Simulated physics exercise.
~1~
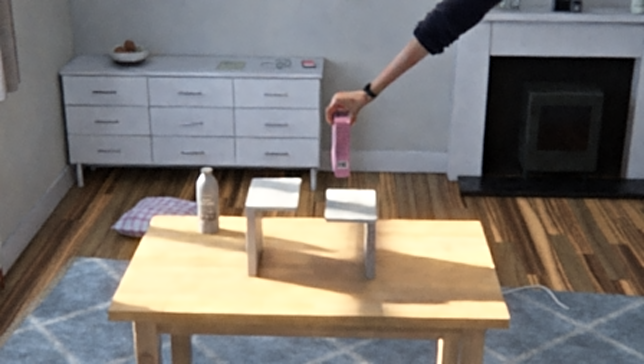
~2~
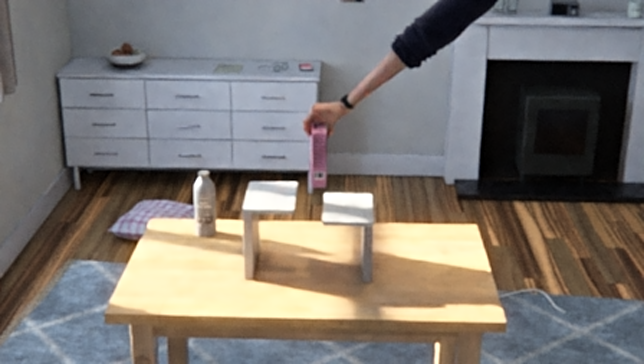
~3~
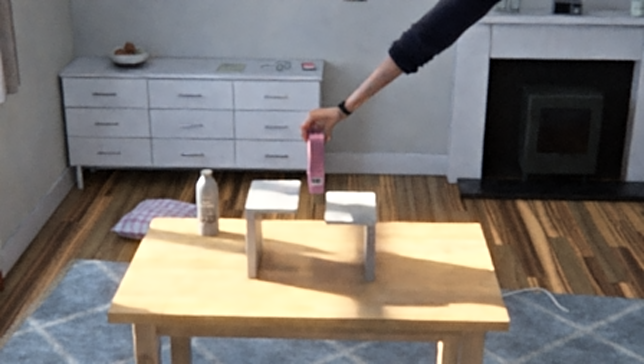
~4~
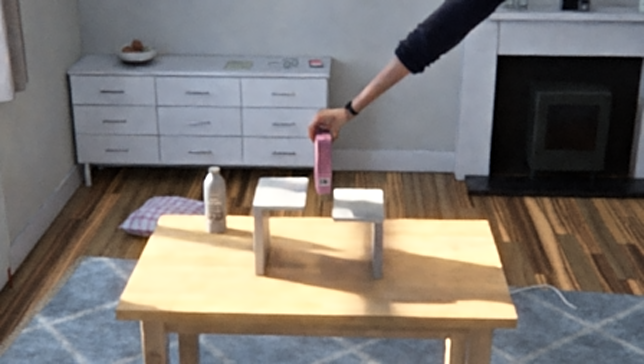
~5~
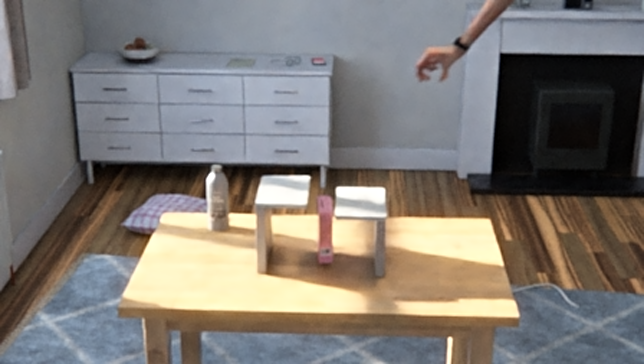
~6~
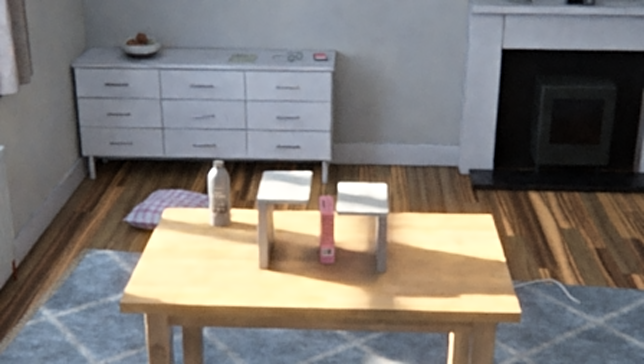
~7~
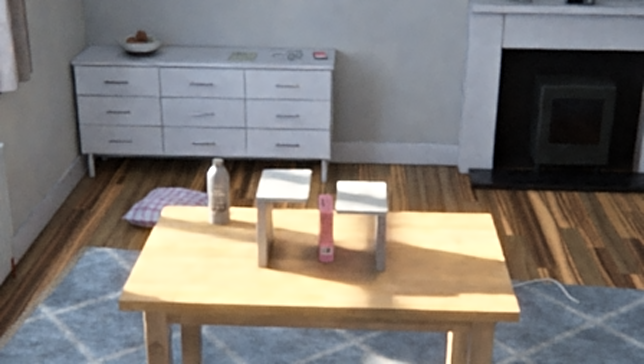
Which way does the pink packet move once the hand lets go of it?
The pink packet moves down, dropping through the gap in the stand to the table.
